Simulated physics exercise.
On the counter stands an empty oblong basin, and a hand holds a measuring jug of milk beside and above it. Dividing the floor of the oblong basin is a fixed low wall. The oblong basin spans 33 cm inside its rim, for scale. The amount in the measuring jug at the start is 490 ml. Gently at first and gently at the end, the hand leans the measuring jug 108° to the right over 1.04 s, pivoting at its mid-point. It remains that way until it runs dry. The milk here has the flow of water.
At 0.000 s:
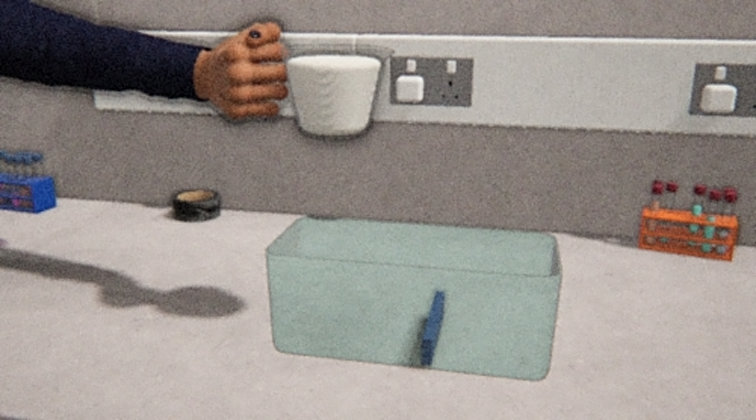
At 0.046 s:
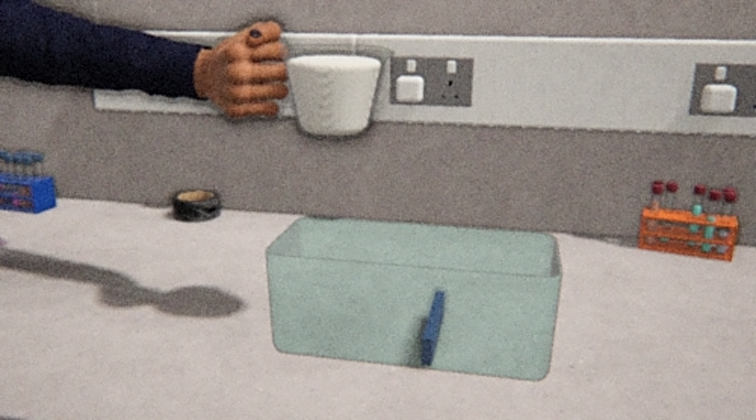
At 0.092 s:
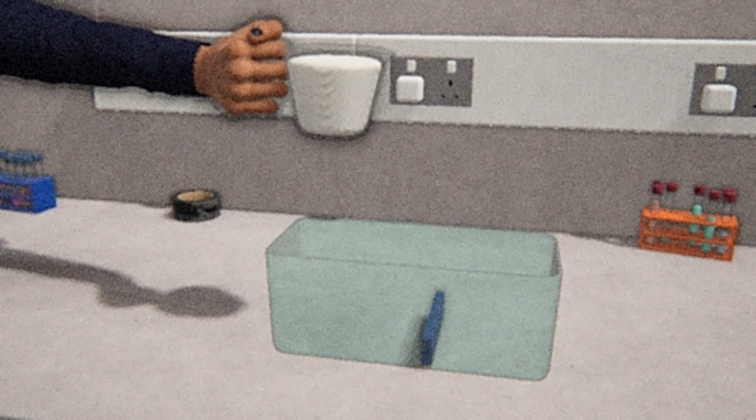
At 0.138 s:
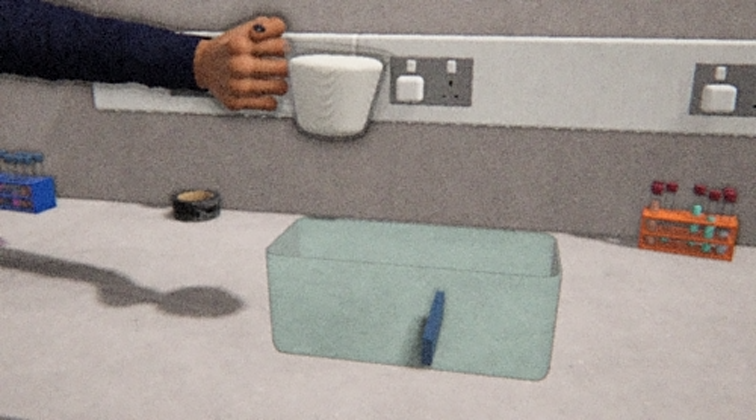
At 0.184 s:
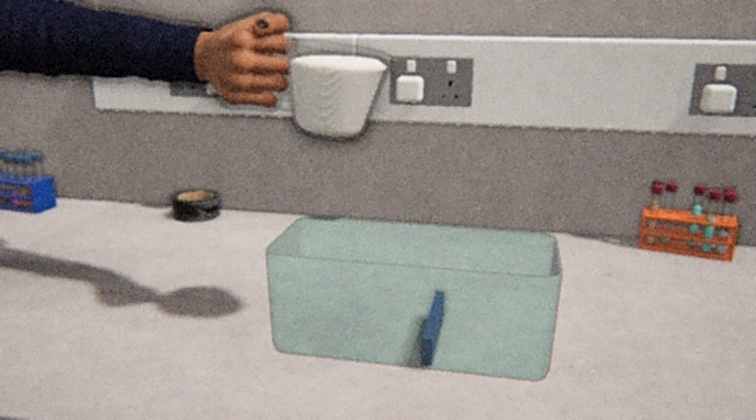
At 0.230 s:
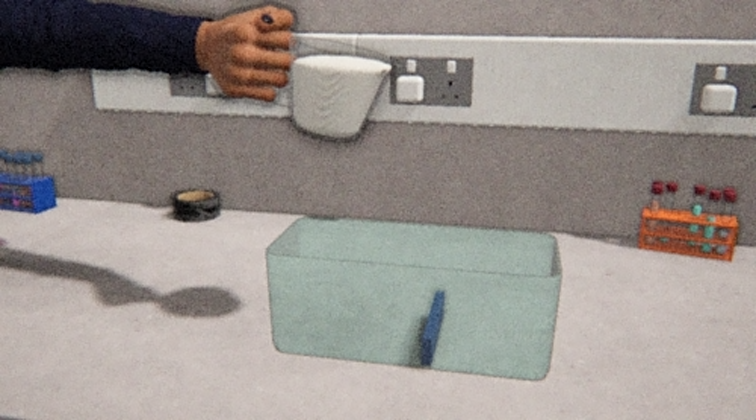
Lab counter with a hand holding a white jug above an empty clear basin, slowly tilting the jug slightly to the right.
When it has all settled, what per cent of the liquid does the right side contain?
The right side contains about 74 per cent.
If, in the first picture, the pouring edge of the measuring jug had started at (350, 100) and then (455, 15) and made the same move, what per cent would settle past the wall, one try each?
First 5, then 70 per cent.
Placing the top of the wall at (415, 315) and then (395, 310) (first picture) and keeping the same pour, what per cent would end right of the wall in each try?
One try each: Around 85 percent and then around 90 percent.
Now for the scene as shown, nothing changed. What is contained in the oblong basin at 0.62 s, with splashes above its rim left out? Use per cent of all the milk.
Roughly 10 percent of it.
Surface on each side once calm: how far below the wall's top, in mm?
About 30 mm on the left, about 14 mm on the right.
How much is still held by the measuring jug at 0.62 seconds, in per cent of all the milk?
Roughly 60 %.
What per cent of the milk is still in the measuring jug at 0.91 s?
Near 7 in a hundred.
Then, 0.62 s in, the tilt is 71° and 60 per cent is still to pour, 1 is left of the wall and 9 right of it.
Then, 0.91 s in, the tilt is 104° and 7 per cent is still to pour, 11 is left of the wall and 66 right of it.
Then, 1.21 s in, the tilt is 108° and 0 per cent is still to pour, 25 is left of the wall and 74 right of it.
Then, 1.54 s in, the tilt is 108° and 0 per cent is still to pour, 25 is left of the wall and 74 right of it.
Finally, 25 per cent lies left of the wall, 74 right of it and 1 outside.
